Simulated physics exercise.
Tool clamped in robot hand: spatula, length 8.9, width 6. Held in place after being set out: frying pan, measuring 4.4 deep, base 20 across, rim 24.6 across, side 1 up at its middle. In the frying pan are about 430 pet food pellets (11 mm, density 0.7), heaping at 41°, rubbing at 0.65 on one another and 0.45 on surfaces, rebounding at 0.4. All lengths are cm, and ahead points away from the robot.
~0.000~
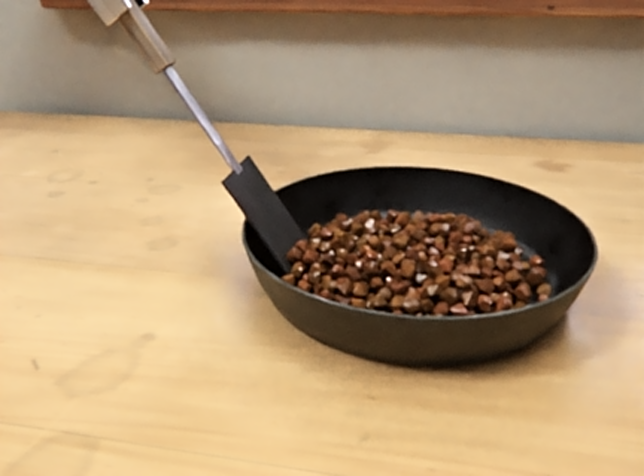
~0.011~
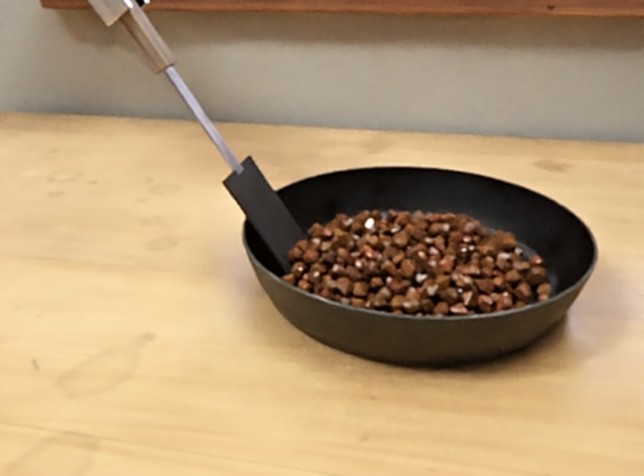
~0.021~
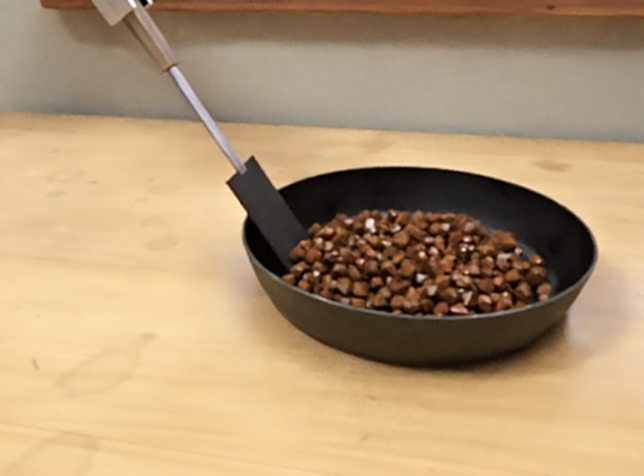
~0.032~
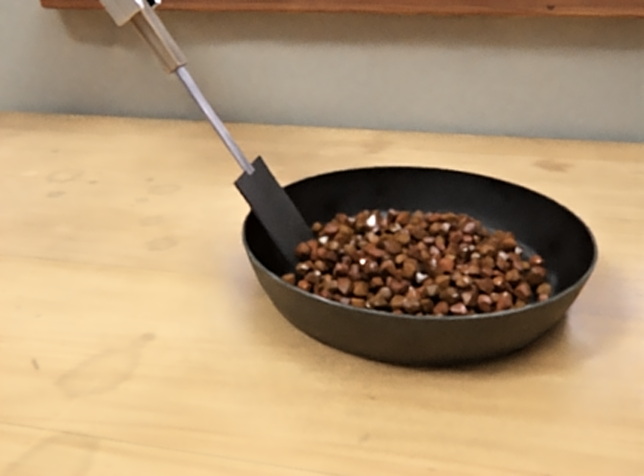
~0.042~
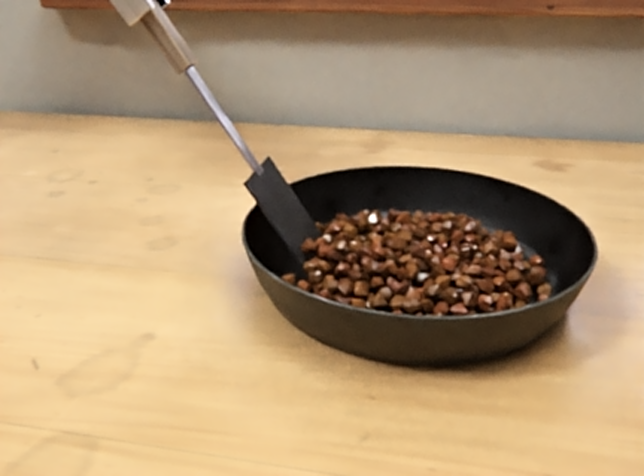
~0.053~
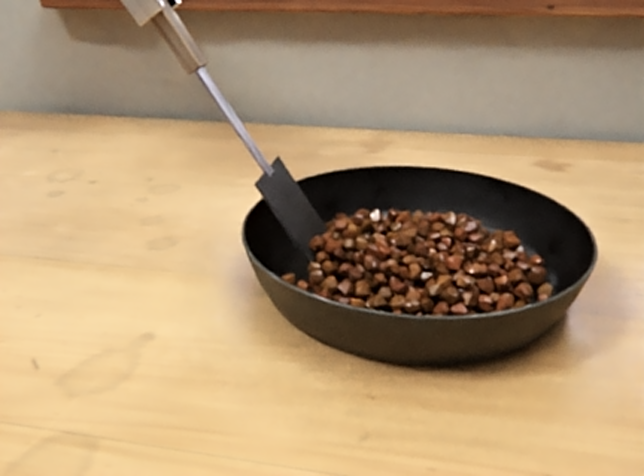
On a light wooden tabletop, a robot hand held a black spatula in a dark frying pan of brown pellets, then slid it slightly to the right, while the pellets barely shifted.
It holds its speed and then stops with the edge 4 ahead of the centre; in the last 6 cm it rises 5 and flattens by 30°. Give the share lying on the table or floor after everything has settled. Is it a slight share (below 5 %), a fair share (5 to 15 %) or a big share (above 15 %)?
It is a slight share.
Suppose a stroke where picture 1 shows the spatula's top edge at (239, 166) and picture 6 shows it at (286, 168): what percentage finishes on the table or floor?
It comes to something like 5 %, give or take.
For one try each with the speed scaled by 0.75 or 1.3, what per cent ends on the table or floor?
Try one about 0 %, try two about 5 %.
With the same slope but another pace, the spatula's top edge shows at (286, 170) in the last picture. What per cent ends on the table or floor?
Some 10 per cent.
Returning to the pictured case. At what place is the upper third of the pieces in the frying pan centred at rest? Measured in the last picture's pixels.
Somewhere near (492, 261) in the last picture.
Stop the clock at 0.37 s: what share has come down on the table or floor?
Share at that moment: About 2 %.
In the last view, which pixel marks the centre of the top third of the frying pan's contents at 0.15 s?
Near (454, 251).
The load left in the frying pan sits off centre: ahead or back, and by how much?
Some 3.0 cm ahead of the centre.
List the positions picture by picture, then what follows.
The first picture shows spatula top edge at (236, 168), sloping 57°; upper third of the load around (412, 256), from x 285 to 545, top at y 215; 430 in the frying pan.
The second picture shows spatula top edge at (236, 168), sloping 57°; upper third of the load around (412, 256), from x 290 to 545, top at y 215.
The third picture shows spatula top edge at (240, 168), sloping 57°; upper third of the load around (412, 258), from x 290 to 545, top at y 215.
The fourth picture shows spatula top edge at (247, 168), sloping 57°; upper third of the load around (406, 255), from x 285 to 545, top at y 215.
The fifth picture shows spatula top edge at (257, 169), sloping 57°; upper third of the load around (406, 253), from x 285 to 545, top at y 215.
The sixth picture shows spatula top edge at (267, 169), sloping 57°; upper third of the load around (409, 253), from x 285 to 545, top at y 215; 430 in the frying pan.
After 0.10 s, sloping 57°, highest piece 4 above the table; 430 in the frying pan.
After 0.15 s, sloping 43°, highest piece 5 above the table; 430 in the frying pan.
After 0.37 s, sloping 27°, highest piece 5 above the table; 423 in the frying pan, 6 on the table or floor, 1 on the blade or in flight.
After 1.42 s, sloping 27°, highest piece 4 above the table; 423 in the frying pan, 7 on the table or floor.
At rest, 423 in the frying pan, 7 on the table or floor. That is 2 % on the table or floor.
